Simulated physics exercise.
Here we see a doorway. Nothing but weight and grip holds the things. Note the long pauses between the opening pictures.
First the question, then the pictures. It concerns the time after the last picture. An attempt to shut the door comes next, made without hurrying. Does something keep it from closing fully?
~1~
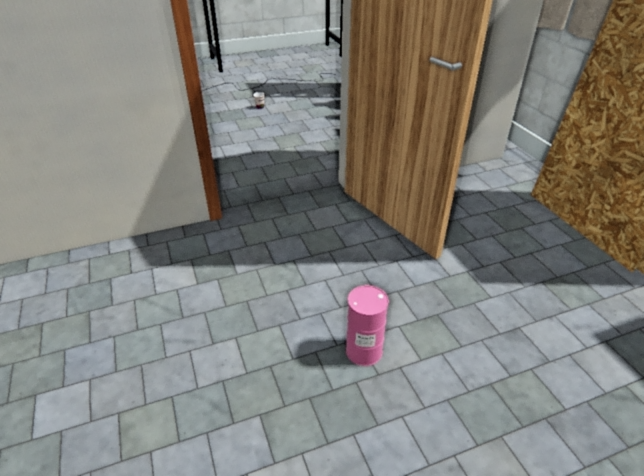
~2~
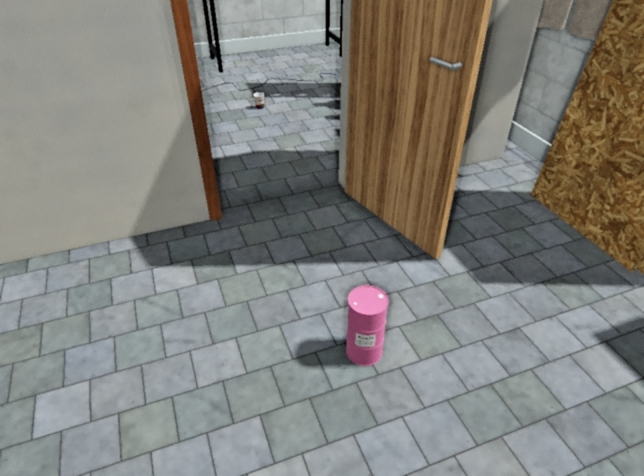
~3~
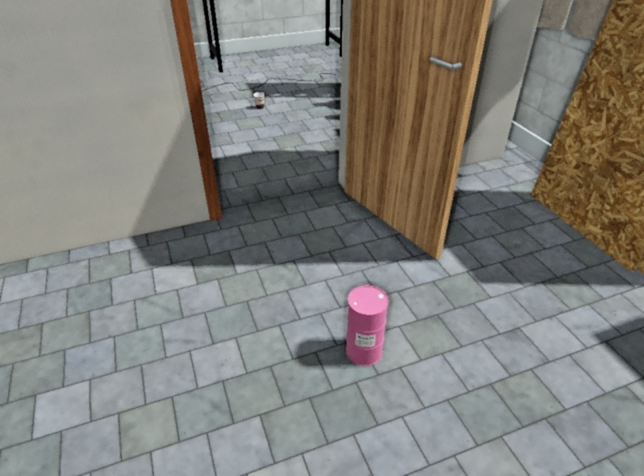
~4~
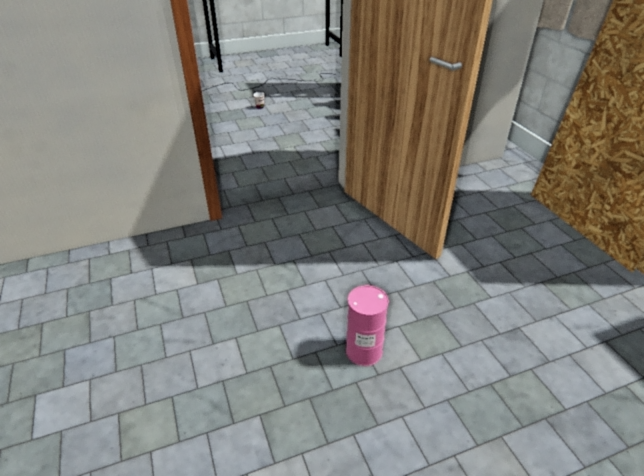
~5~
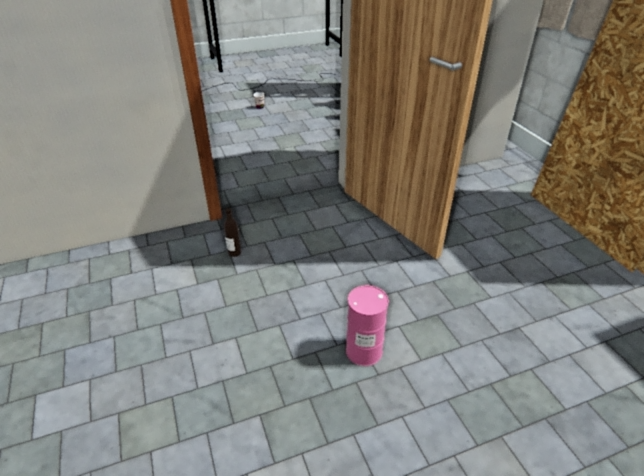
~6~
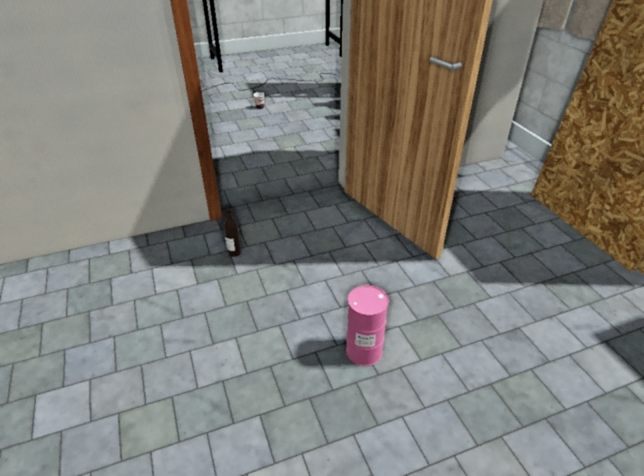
It finishes its swing.
Then, 0.80 s on from there, door 81° open.
Then, 1.30 s on from there, door 50° open.
Then, 1.80 s on from there, door 15° open.
In the end, door 0° open; both unmoved. At the end, from the last picture's camera, brown bottle near (232, 232).
